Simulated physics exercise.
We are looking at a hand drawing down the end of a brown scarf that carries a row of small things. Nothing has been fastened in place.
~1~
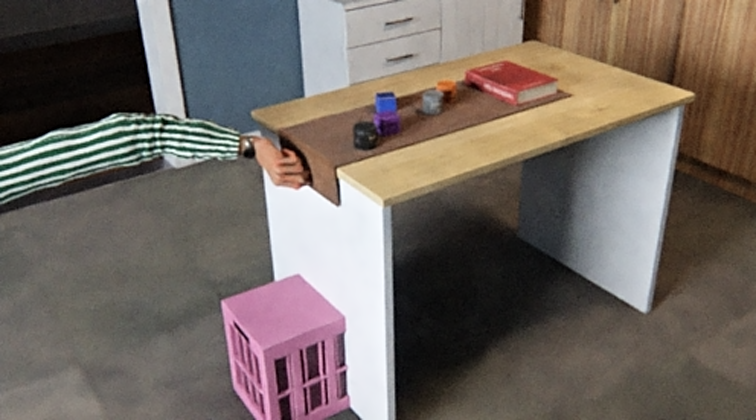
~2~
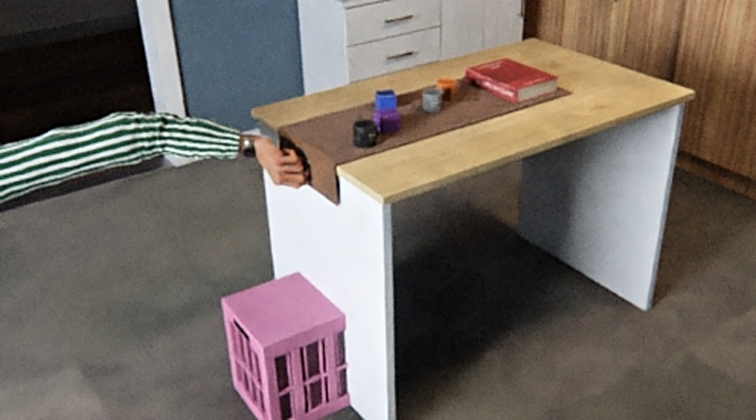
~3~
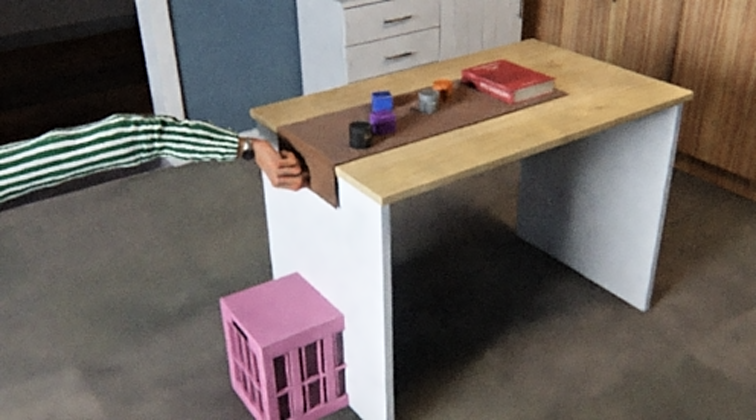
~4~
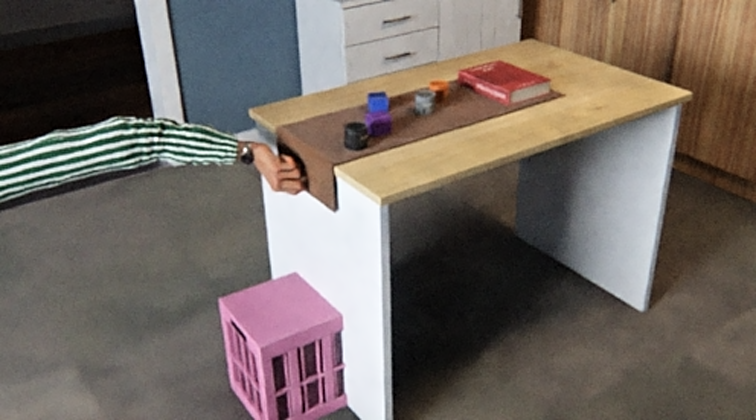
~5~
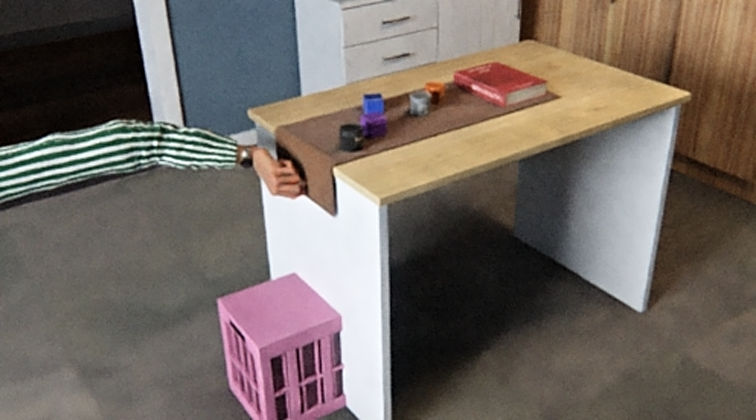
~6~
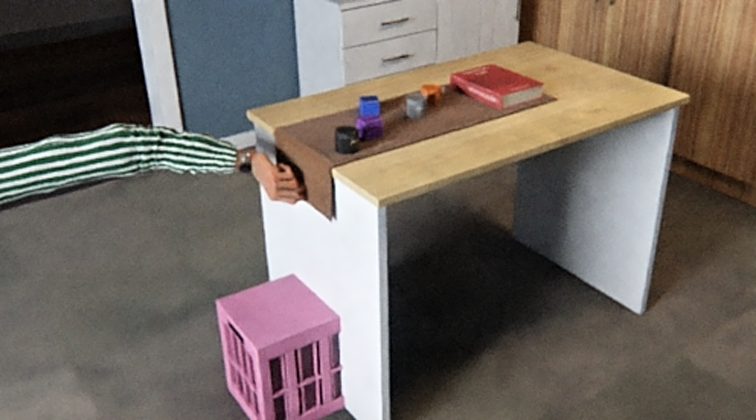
A hand in a green-and-white striped sleeve grips the end of a brown cloth on a light wooden table with white sides, seen from slightly above in a room with drawers behind. Black, grey and orange pots, a blue cube on a purple one, and a red book rest along it, a pink crate below. The hand slowly draws the cloth down, its load shifting slightly left.
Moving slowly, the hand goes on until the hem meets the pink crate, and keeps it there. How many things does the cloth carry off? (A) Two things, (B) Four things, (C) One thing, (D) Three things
D, three things.
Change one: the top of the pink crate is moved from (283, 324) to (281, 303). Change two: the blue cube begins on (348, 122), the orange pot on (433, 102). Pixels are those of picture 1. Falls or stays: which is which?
As for the blue cube, it leaves the top; as for the orange pot, it stays in place.
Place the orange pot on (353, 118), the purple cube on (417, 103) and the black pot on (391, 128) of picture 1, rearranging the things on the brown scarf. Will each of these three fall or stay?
The orange pot would end up off, the purple cube would stay in place, the black pot would end up off.
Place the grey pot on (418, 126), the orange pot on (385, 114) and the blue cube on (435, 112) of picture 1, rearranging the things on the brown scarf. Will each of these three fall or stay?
Grey pot - leaves the top. Orange pot - leaves the top. Blue cube - stays aboard.
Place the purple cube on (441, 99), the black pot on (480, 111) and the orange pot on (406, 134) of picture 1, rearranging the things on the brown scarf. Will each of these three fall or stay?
Fate of the purple cube: It stays; fate of the black pot: It stays; fate of the orange pot: It goes.
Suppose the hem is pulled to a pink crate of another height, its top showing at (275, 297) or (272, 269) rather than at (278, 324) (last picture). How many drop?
We'd see 2, then 1.
A little later, hem near (306, 251); black pot gone.
Next, hem on the crate; black pot, purple cube and blue cube gone.
When it is over, hem on the crate; black pot, purple cube and blue cube gone. The desk loses three.
